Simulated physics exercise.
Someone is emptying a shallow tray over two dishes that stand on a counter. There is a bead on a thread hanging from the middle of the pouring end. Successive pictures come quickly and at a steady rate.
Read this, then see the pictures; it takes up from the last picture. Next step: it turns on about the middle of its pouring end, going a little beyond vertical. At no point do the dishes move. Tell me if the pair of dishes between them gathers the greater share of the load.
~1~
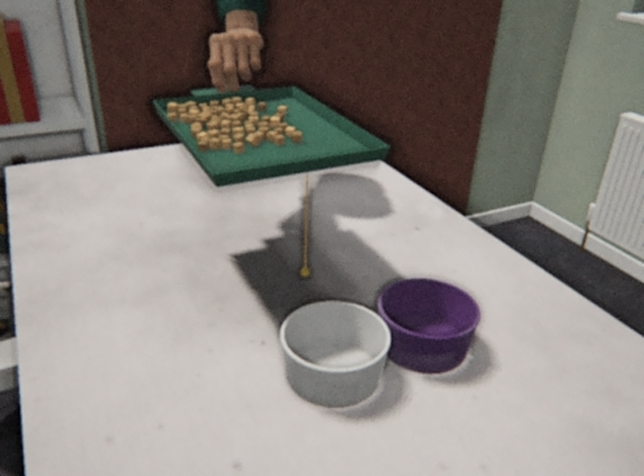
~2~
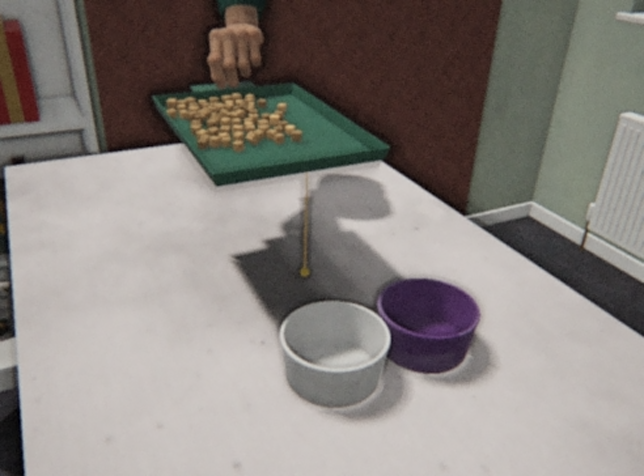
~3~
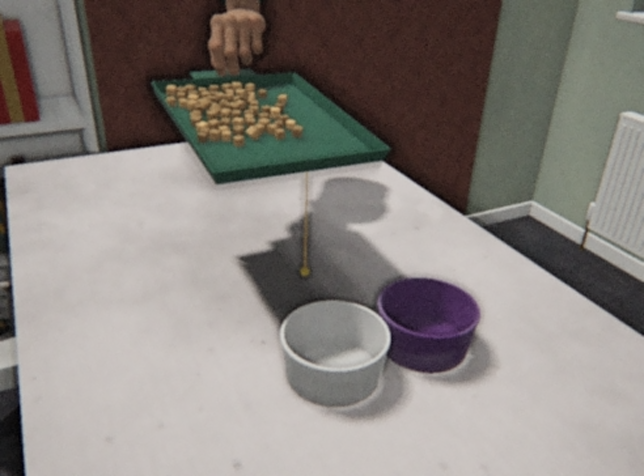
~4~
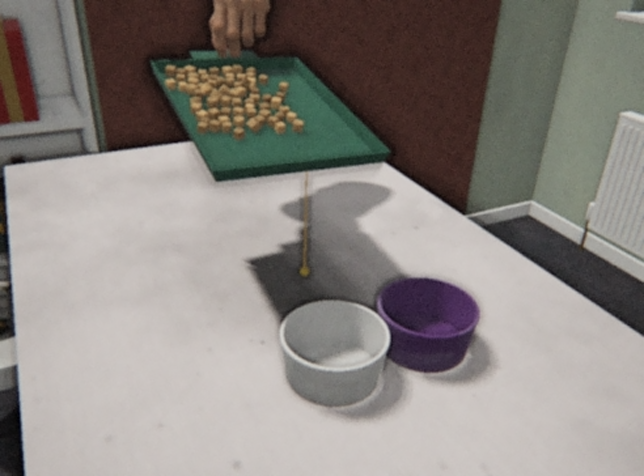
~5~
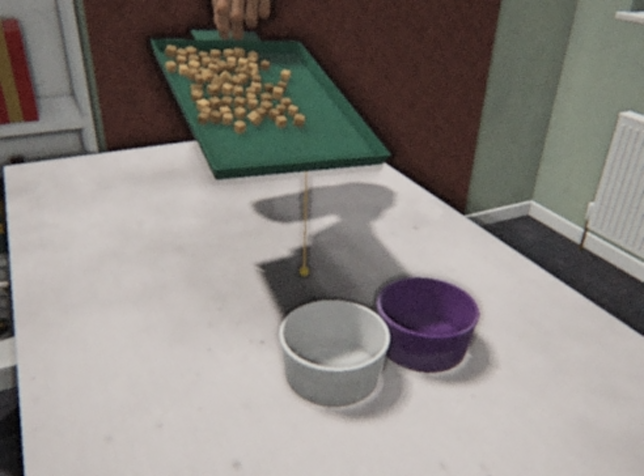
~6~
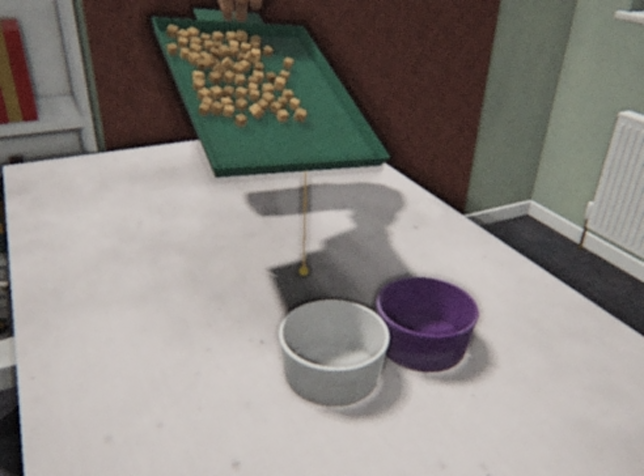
They do not.
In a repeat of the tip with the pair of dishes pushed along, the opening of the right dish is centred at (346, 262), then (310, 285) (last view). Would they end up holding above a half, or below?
Result, first setup: The minor share; second setup: The minor share.
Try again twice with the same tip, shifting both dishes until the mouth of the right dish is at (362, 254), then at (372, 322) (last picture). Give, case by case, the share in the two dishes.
The first position comes out at 20 per cent, the other at 30 per cent.
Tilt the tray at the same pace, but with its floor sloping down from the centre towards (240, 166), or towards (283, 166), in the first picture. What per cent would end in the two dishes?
0 % then 30 %, roughly.
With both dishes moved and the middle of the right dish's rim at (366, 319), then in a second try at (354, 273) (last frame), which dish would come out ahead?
Try 1: The dish to the right; try 2: The dish to the right.
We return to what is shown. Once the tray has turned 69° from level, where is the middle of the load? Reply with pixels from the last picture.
Near (337, 150).
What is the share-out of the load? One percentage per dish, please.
Count per hundred - left dish ~ 20, right dish ~ 10.
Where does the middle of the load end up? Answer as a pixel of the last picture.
(368, 320).
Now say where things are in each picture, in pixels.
Corners of the pouring end near (216, 172) and (385, 146), level; middle of the load near (234, 120), small wooden cubes; left dish near (360, 384); right dish near (456, 351); bead on its thread near (305, 272), in the first picture.
Corners of the pouring end near (216, 172) and (385, 146), level; middle of the load near (234, 117), in the second picture.
Corners of the pouring end near (216, 170) and (386, 148), tipped barely, lowest at the right corner; middle of the load near (234, 108), in the third picture.
Corners of the pouring end near (217, 168) and (386, 150), tipped a little, lowest at the right corner; middle of the load near (235, 95), in the fourth picture.
Corners of the pouring end near (218, 167) and (386, 153), tipped clearly, lowest at the right corner; middle of the load near (236, 83), in the fifth picture.
Corners of the pouring end near (218, 165) and (386, 155), tipped clearly, lowest at the right corner; middle of the load near (238, 70); left dish near (359, 382); right dish near (455, 349), in the sixth picture.
Shortly afterwards, tray tipped steeply; the bulk on the tray; a little in the air.
Next, tray tipped past a quarter turn; near a quarter on the tray; a little in the left dish; a little in the right dish; near a third outside both; near a quarter in the air.
Some moments later, tray tipped past a quarter turn; near a quarter in the left dish; a little in the right dish; the bulk outside both.
In the end, tray tipped past a quarter turn; near a quarter in the left dish; a little in the right dish; the bulk outside both.
